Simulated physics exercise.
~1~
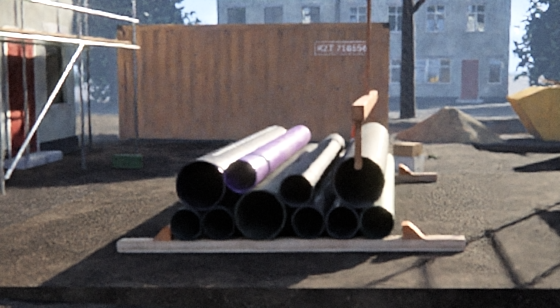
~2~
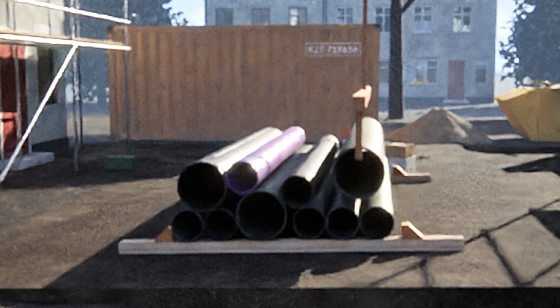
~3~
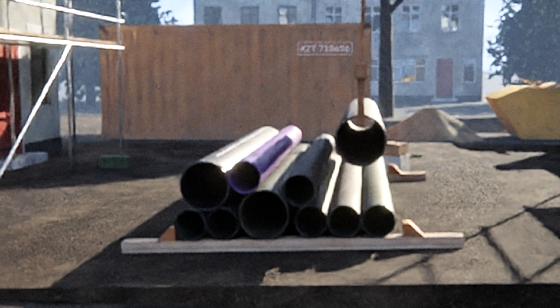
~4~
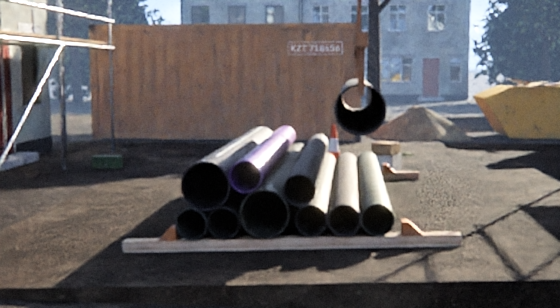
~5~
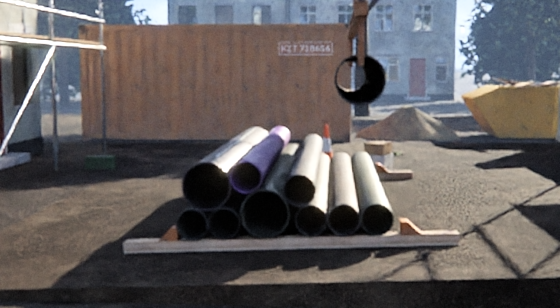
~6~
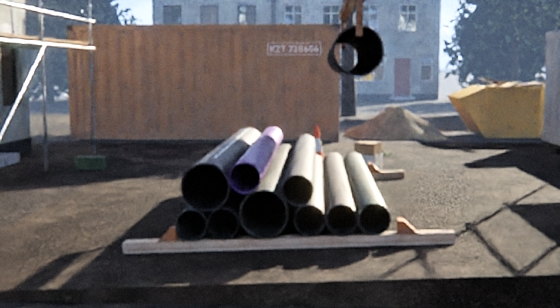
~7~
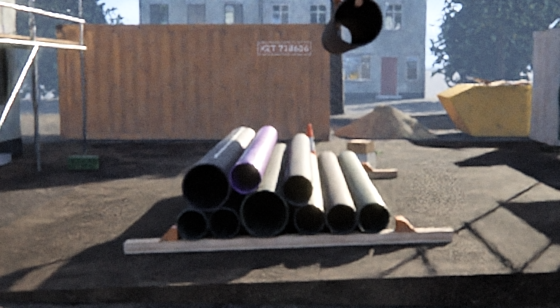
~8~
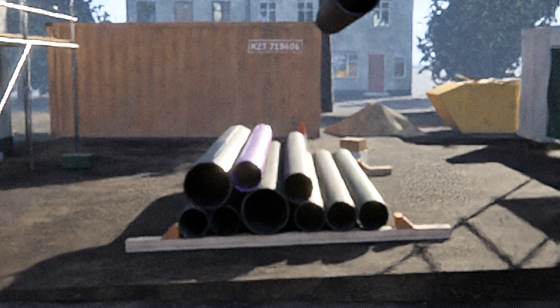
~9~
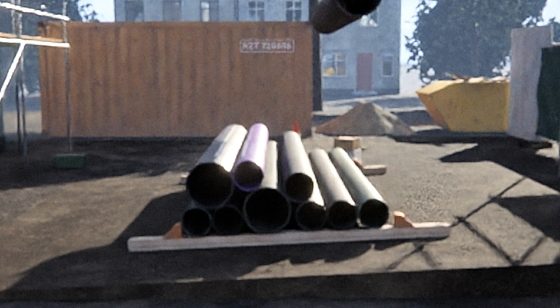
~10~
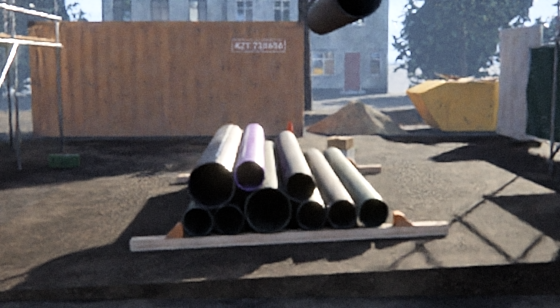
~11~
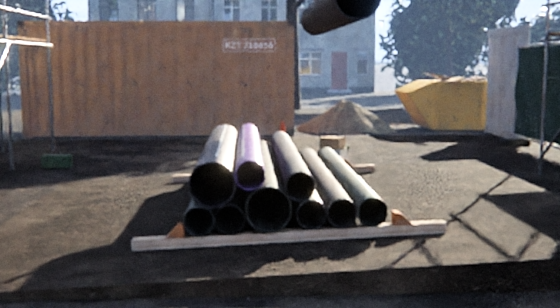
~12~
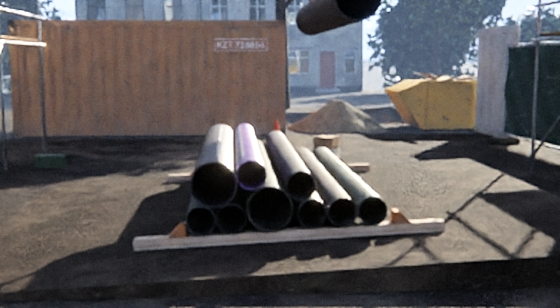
A dark pipe at the upper right of a stack is lifted by a crane's orange-brown beam in a sunlit yard, seen facing the pipe ends. The other pipes, one of them purple in the upper row at left, lie on pale timber with wedges at both sides. Behind them stand a rusty-orange container, a yellow skip, a mound and a pale building. The pipe rises clear of the stack and climbs to the top edge of the view, while the camera drifts slightly sideways. It ends hanging there, partly cut off, with the purple pipe and the rest still in place.
